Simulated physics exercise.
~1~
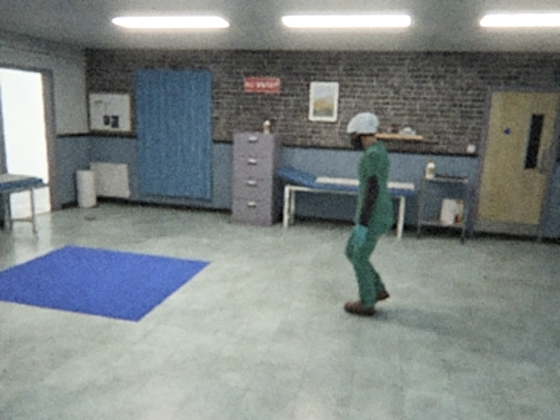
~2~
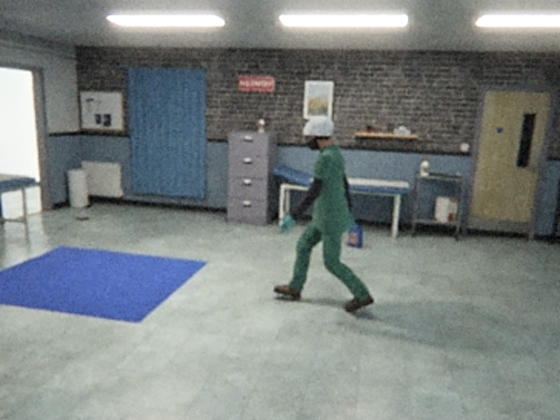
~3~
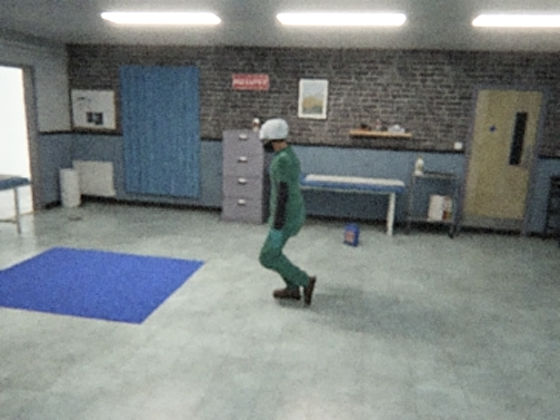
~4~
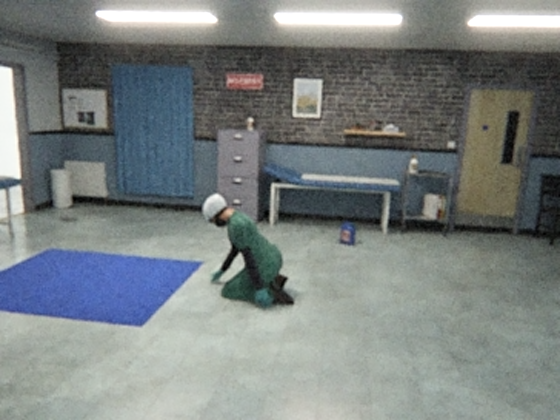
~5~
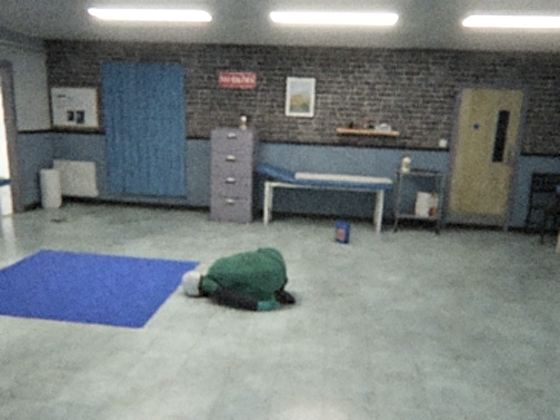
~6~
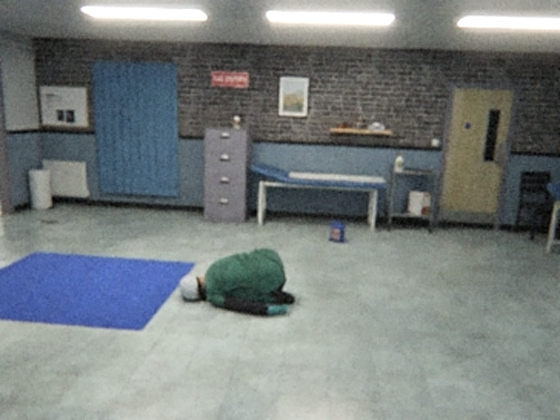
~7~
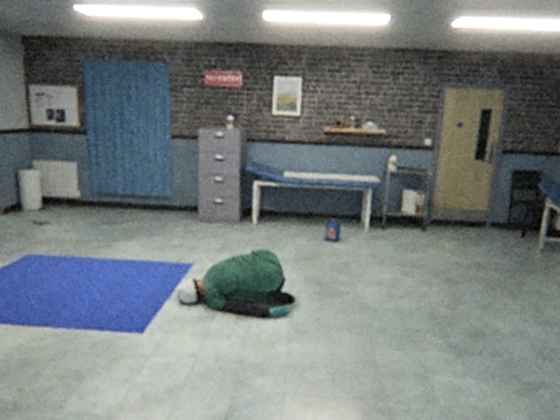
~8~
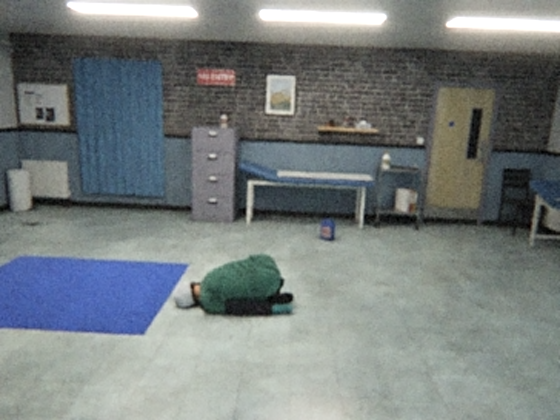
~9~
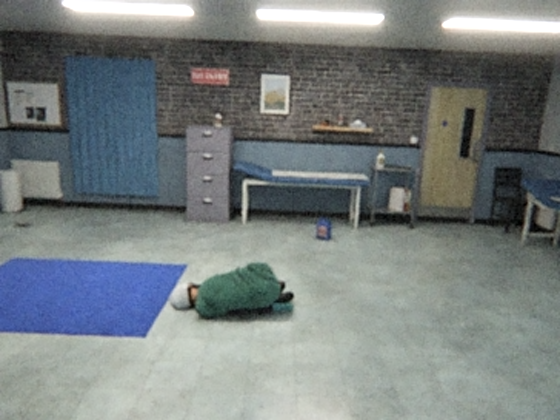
A person in green walks left, kneels, and curls up on the floor beside the blue mat.
